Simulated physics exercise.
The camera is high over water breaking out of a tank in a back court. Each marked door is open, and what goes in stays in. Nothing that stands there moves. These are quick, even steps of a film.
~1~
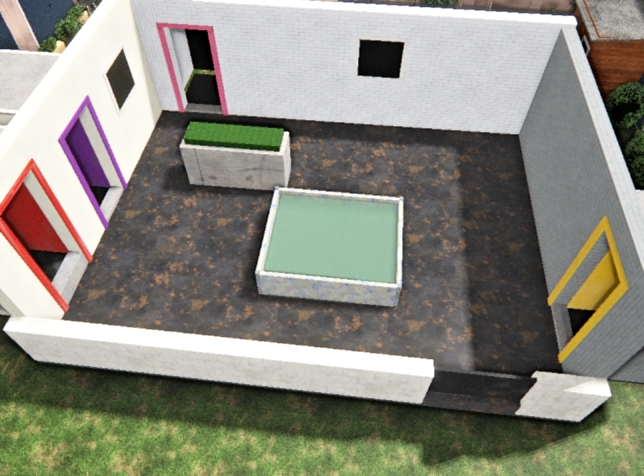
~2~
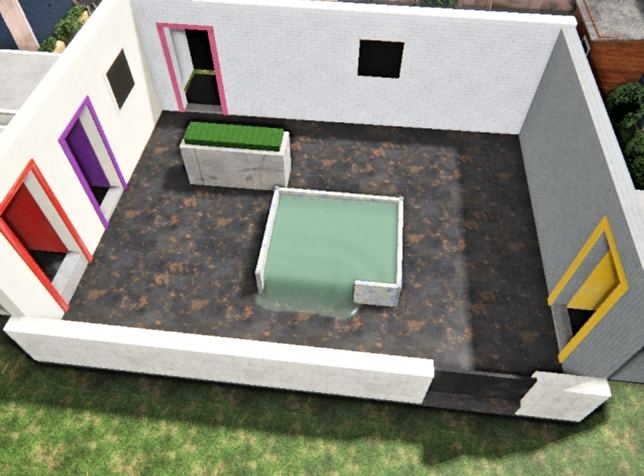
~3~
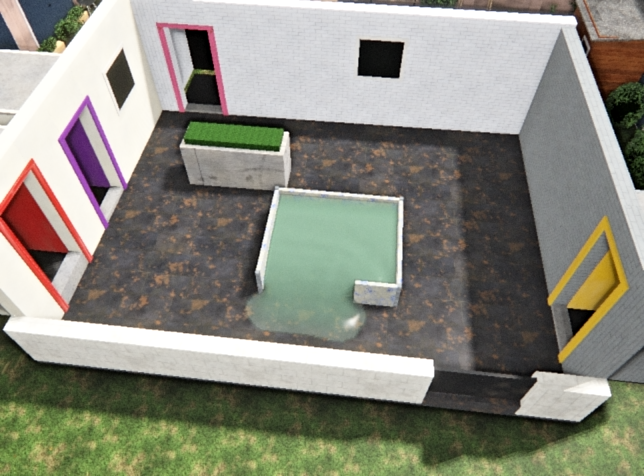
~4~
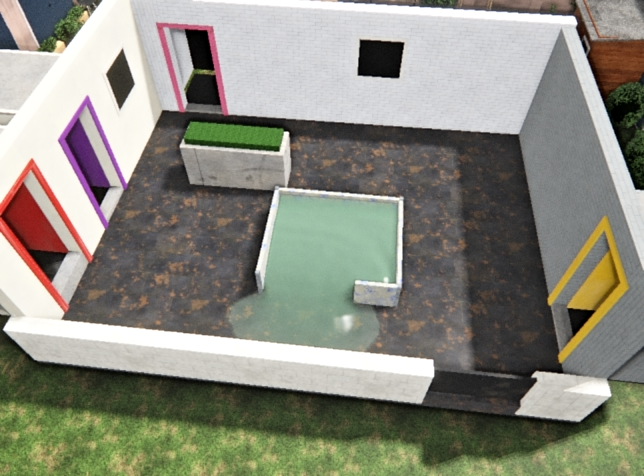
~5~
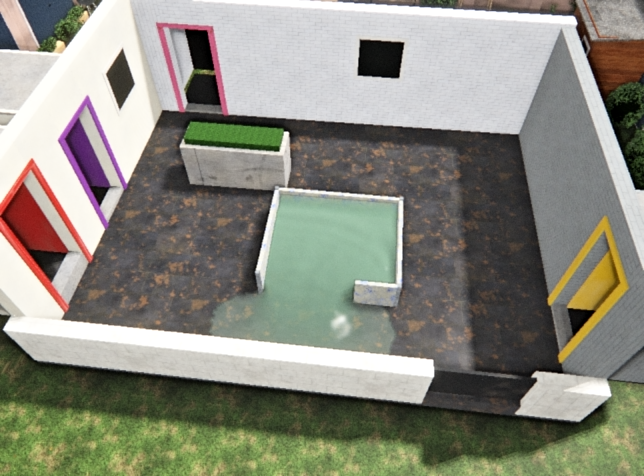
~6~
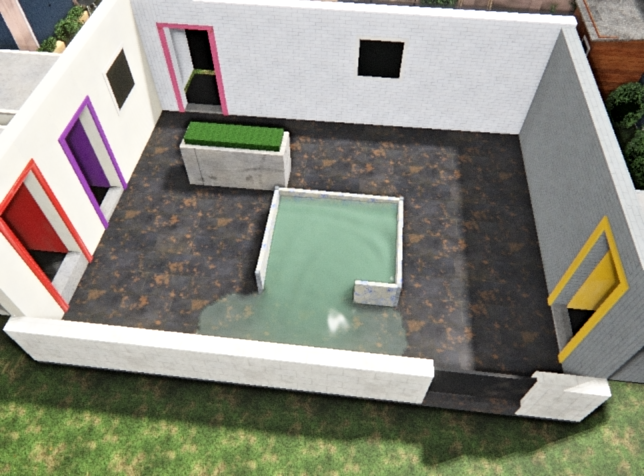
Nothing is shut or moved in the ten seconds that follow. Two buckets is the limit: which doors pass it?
One by one: The purple door holds within the limit; the yellow door floods; the red door holds within the limit; the pink door floods.
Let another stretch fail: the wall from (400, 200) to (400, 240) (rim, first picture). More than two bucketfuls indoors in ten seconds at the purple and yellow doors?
My reading: Purple door takes less; yellow door lets more in.
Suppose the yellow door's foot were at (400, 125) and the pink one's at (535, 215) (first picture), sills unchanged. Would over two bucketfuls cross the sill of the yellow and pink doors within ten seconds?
One by one: The yellow one is under; the pink one takes less.
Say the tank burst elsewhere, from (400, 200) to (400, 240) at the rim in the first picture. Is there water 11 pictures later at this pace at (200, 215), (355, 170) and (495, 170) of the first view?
One after the other: Free of water, clear, under water.
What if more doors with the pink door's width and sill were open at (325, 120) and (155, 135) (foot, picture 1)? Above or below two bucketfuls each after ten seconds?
In turn: Stays under, floods.
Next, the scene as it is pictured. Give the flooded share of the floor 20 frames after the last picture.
Roughly 40 per cent.
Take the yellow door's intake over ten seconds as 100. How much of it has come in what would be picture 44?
About 90 per cent.
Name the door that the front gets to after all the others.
It is the one in pink.
A moment on, water covers 10 % of the floor; the purple door not reached, the yellow door not reached, the red door not reached, the pink door not reached.
Next, water covers 25 % of the floor; the purple door not reached, the yellow door not reached, the red door wet at the sill, nothing in, the pink door not reached.
Then, water covers 40 % of the floor; the purple door wet at the sill, nothing in, the yellow door under two buckets in, the red door wet at the sill, nothing in, the pink door not reached.
Later, water covers 65 % of the floor; the purple door wet at the sill, nothing in, the yellow door over two buckets in, the red door wet at the sill, nothing in, the pink door over two buckets in.
In the end, water covers 100 % of the floor; the purple door wet at the sill, nothing in, the yellow door over two buckets in, the red door wet at the sill, nothing in, the pink door over two buckets in.
